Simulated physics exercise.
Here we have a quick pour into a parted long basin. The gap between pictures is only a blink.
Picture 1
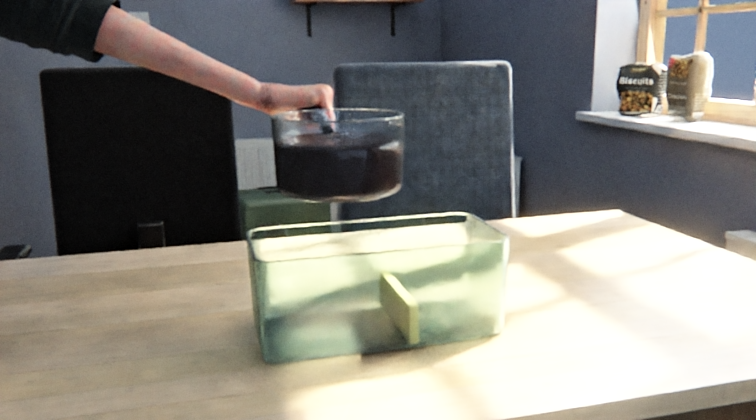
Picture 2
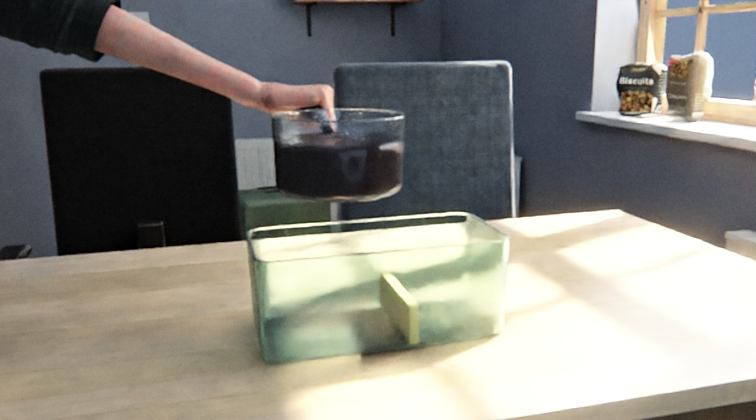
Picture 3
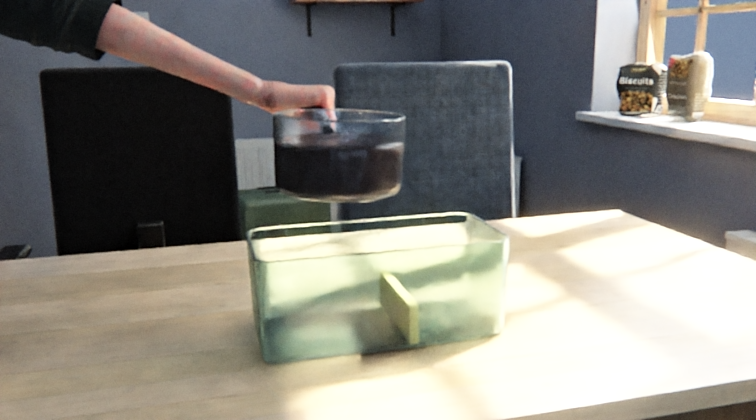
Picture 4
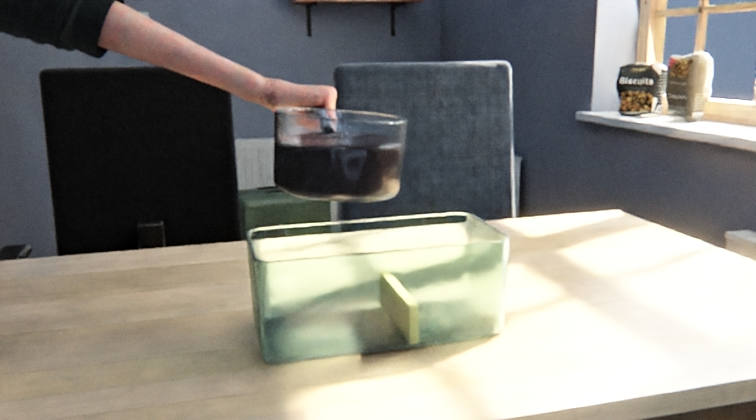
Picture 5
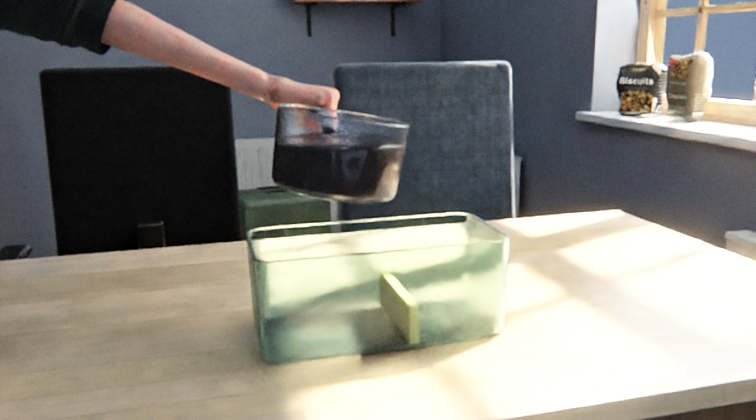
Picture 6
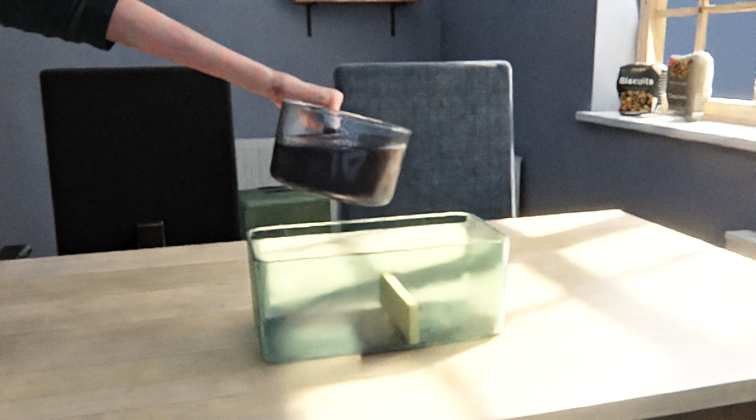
In a sunlit dining room, a hand reaching in from the left holds a round glass bowl of dark liquid level above a long, greenish, clear basin with a small divider. The bowl then tilts slightly, its right side dipping lower, while the basin stays still on the wooden table.
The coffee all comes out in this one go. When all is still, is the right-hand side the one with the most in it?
Yes, the right side has the most.
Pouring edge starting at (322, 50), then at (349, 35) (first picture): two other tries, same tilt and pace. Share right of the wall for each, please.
The first gives 25 %, the second 50 %.
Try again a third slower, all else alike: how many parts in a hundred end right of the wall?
About 75 %.
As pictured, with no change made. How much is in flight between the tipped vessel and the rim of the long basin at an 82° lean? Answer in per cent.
It comes to around 30 per cent.
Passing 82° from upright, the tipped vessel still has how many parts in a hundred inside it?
About 55 per cent.
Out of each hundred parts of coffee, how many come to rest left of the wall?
Close to 30 in a hundred.
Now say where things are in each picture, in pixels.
Tilt 0°; pouring edge (400, 114); surface from (276, 142) to (397, 137); the long basin's rim runs from (250, 247) to (489, 226); the wall's top is at (397, 287), in the first frame.
Tilt 1°; pouring edge (401, 115); surface from (276, 142) to (397, 137), in the second frame.
Tilt 3°; pouring edge (402, 117); surface from (277, 142) to (397, 137), in the third frame.
Tilt 6°; pouring edge (403, 121); surface from (277, 142) to (398, 138), in the fourth frame.
Tilt 10°; pouring edge (405, 125); surface from (277, 142) to (399, 139), in the fifth frame.
Tilt 15°; pouring edge (407, 132); surface from (277, 143) to (401, 139), in the sixth frame.
A moment on, the tilt is 82° and 54 per cent is still to pour, 0 is left of the wall and 17 right of it.
Next, the tilt is 119° and 6 per cent is still to pour, 14 is left of the wall and 73 right of it.
Then the tilt is 122° and 0 per cent is still to pour, 24 is left of the wall and 74 right of it.
Later the tilt is 122° and 0 per cent is still to pour, 29 is left of the wall and 69 right of it.
At rest 29 per cent lies left of the wall, 69 right of it and 2 outside.
